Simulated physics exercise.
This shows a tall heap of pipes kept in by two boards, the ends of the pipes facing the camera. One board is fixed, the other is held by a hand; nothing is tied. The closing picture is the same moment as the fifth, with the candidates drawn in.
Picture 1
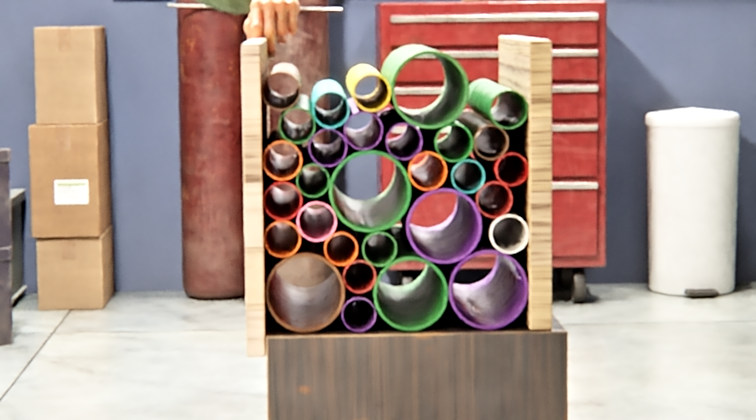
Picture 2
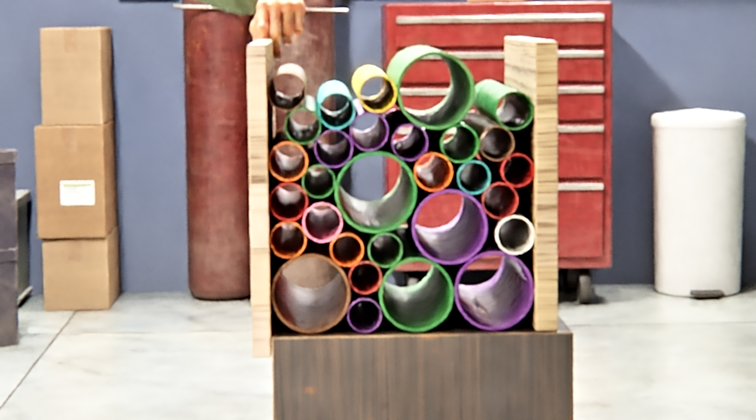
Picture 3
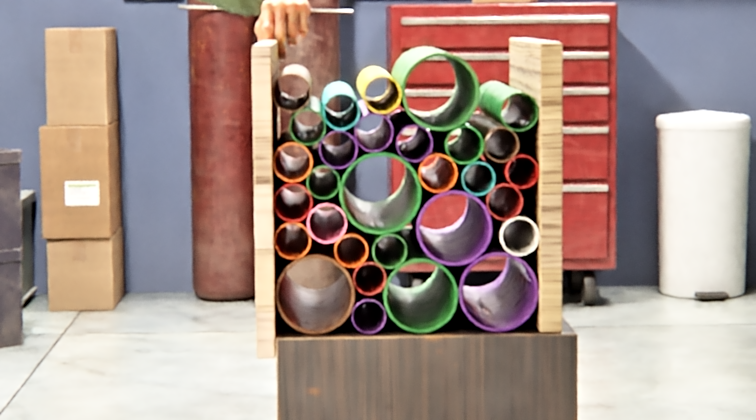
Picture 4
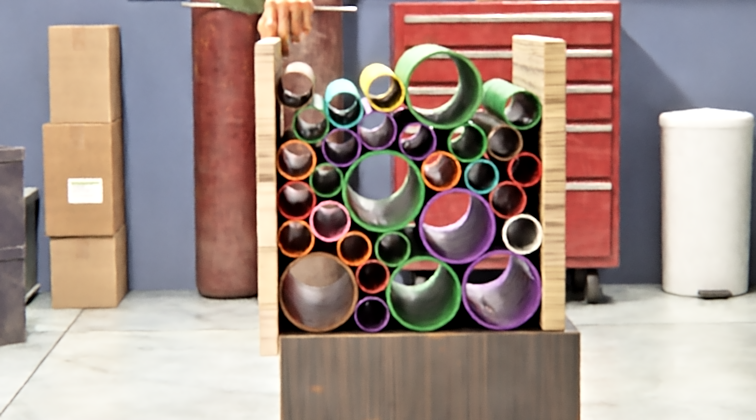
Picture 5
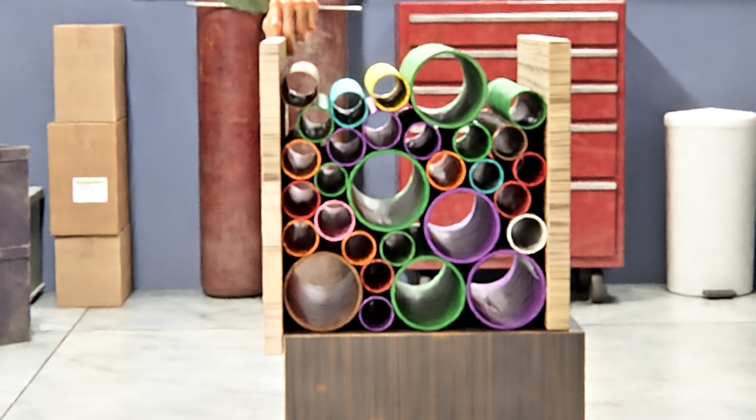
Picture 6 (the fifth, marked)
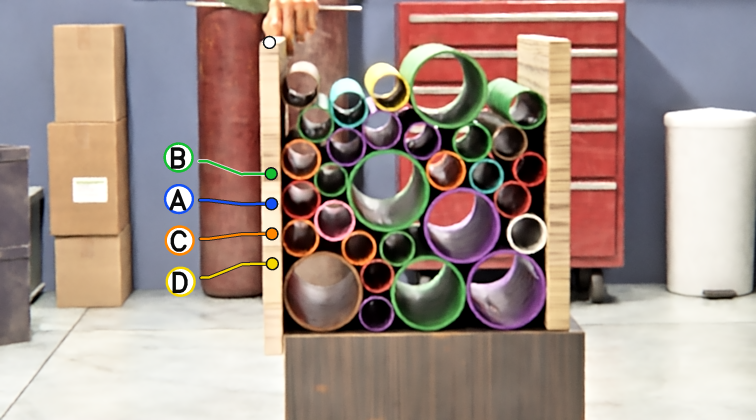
Colourful pipes stacked between two upright boards shifting slightly right in view, while a hand stays at the left board's top.
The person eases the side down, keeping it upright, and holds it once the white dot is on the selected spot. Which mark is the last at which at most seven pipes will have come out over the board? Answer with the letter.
The answer is mark A.
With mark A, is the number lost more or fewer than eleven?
At A, fewer than eleven.
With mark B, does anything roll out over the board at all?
Yes, at B.
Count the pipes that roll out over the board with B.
At B the number is one.
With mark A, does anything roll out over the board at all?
Yes.
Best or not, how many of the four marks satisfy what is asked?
The number is two.
On the copy, A at (271, 204); B at (271, 174); C at (272, 234); D at (272, 264); the white dot at (269, 43).
On A. First, top of the board (280, 114).
Then, top of the board (281, 196).
Finally, top of the board (281, 203), three out over the board.
By contrast, B one out over the board; C more than seven out over the board; D more than seven out over the board.
